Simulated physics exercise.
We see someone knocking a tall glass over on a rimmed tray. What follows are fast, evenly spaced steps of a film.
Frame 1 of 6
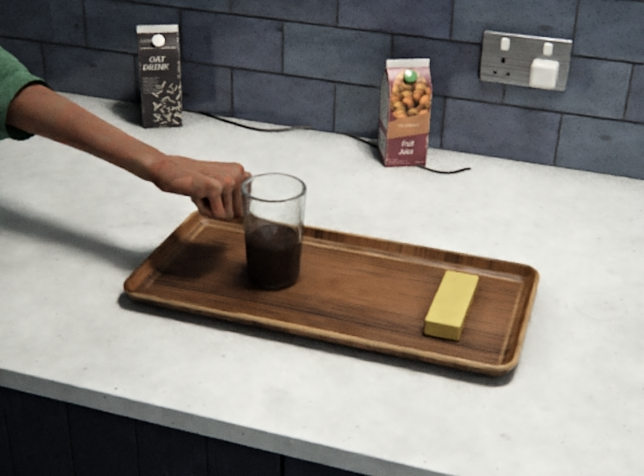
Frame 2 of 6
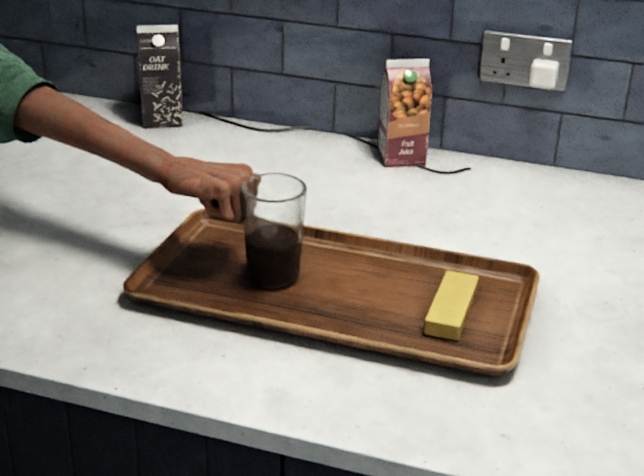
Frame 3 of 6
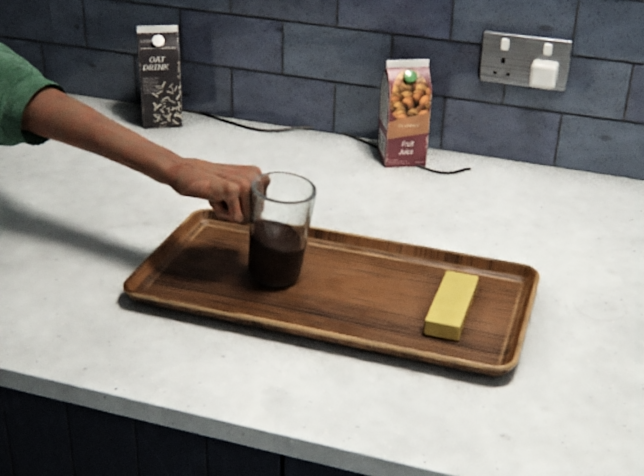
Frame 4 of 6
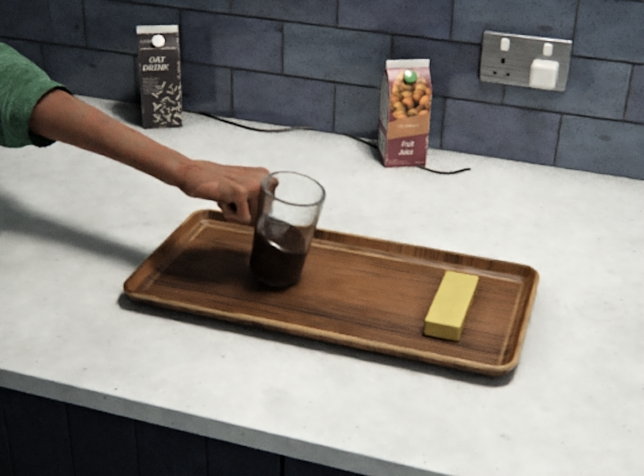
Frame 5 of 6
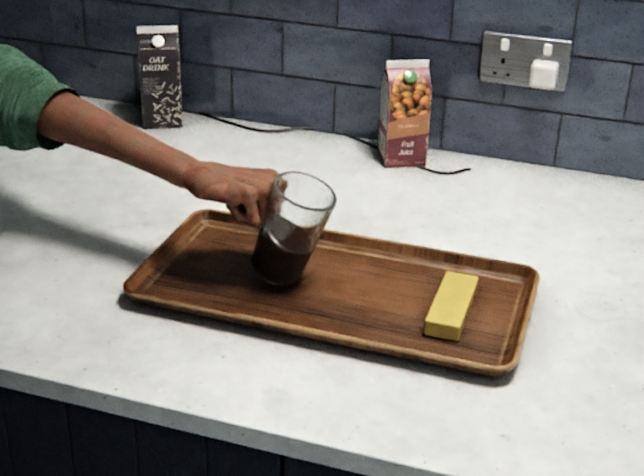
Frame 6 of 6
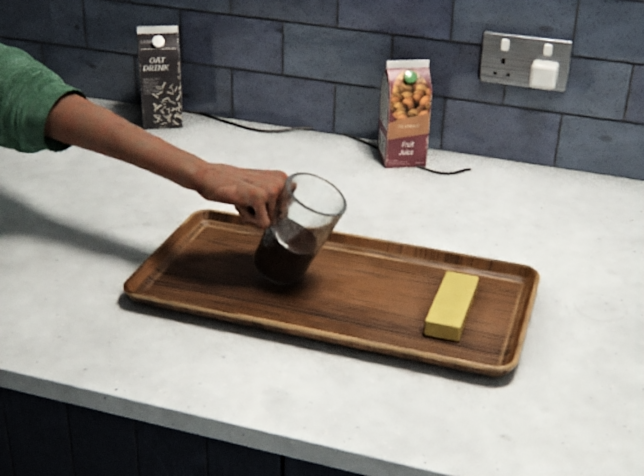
A hand tilts a tall glass of dark liquid to the right on a wooden tray.
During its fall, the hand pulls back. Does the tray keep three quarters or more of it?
Under a quarter departs.
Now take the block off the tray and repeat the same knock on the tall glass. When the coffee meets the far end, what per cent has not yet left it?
65 %.
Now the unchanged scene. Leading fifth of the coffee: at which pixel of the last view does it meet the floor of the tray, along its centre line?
I'd point to somewhere close to pixel (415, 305).
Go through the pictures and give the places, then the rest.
In the first frame, tilt 0°; right rim (303, 193); surface from (252, 229) to (299, 237); the tray's far rim is at (527, 316); a block is fixed to the tray further along.
In the second frame, tilt 0°; right rim (303, 193); surface from (251, 229) to (299, 237).
In the third frame, tilt 6°; right rim (313, 196); surface from (257, 220) to (301, 238).
In the fourth frame, tilt 12°; right rim (323, 200); surface from (263, 213) to (307, 241).
In the fifth frame, tilt 18°; right rim (333, 205); surface from (268, 215) to (313, 243).
In the sixth frame, tilt 24°; right rim (343, 211); surface from (271, 226) to (319, 243).
A moment on, the tall glass is falling and 100 per cent is in the glass, 0 on the tray and 0 above or beyond its rim.
Next, the tall glass lies on its side and 75 per cent is in the glass, 19 on the tray and 6 above or beyond its rim.
Then the tall glass lies on its side and 37 per cent is in the glass, 43 on the tray and 20 above or beyond its rim.
Later the tall glass lies on its side and 21 per cent is in the glass, 67 on the tray and 13 above or beyond its rim.
At rest 88 per cent is held by tray and glass, 12 is off the tray.
